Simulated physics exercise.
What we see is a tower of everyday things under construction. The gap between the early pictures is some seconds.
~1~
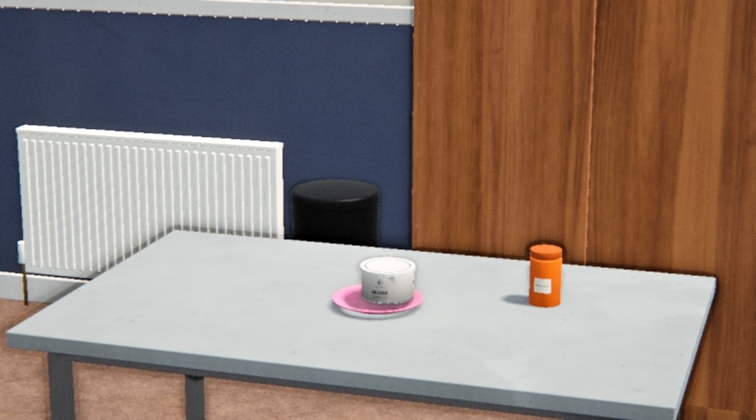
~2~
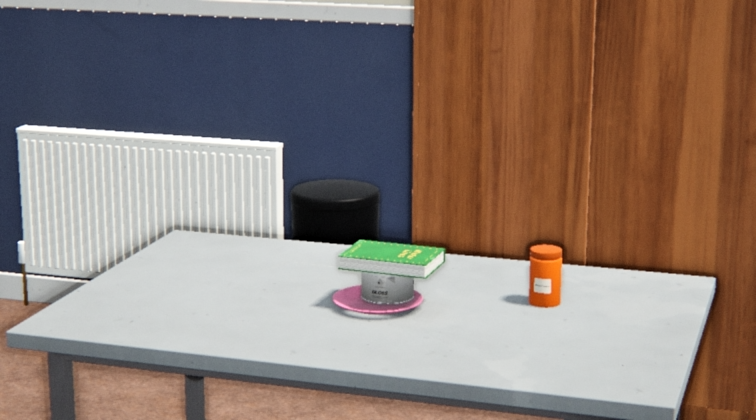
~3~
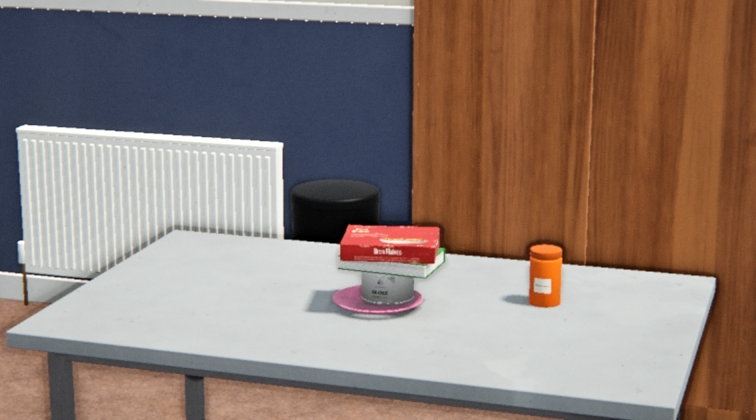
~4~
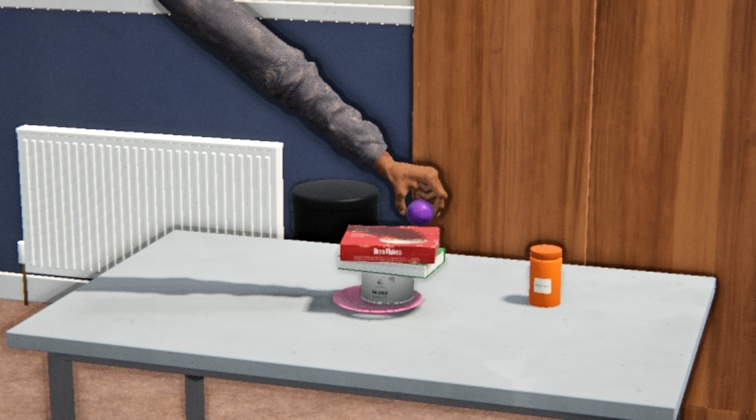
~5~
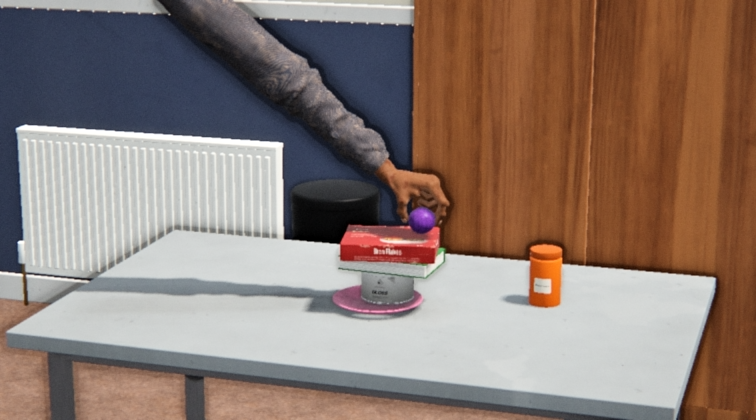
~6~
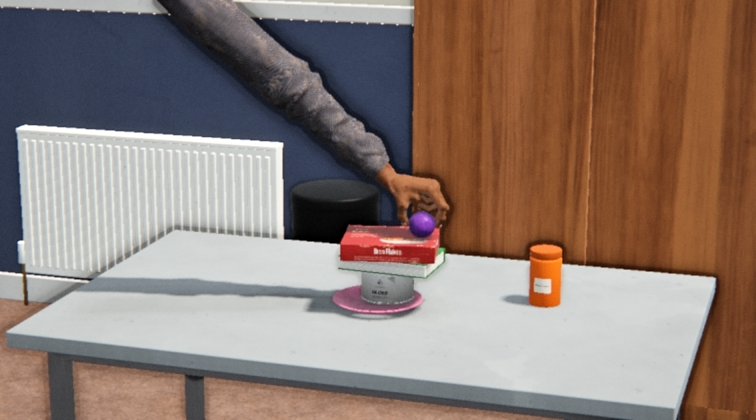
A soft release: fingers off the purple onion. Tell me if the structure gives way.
Looks like it is steady enough.
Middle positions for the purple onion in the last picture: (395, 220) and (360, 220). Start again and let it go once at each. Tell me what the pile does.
Case 1: Stable. Case 2: Stable.
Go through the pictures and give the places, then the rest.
In the first frame, the last thing is not in view yet; orange jar (545, 276).
In the second frame, the last thing is not in view yet.
In the third frame, the last thing is not in view yet.
The fourth frame shows coming down; purple onion (420, 213); red packet (391, 244).
The fifth frame shows coming down; purple onion (422, 220); white tub (388, 281).
The sixth frame shows set down, still held; purple onion (422, 224); orange jar (545, 276).
Then, 0.20 s past the last view, nothing moves.
Then, 0.50 s past the last view, purple onion resting near (422, 225).
Finally, all 6 still in place. Final places as the last picture's camera would see them, purple onion near (423, 225). The pile holds.
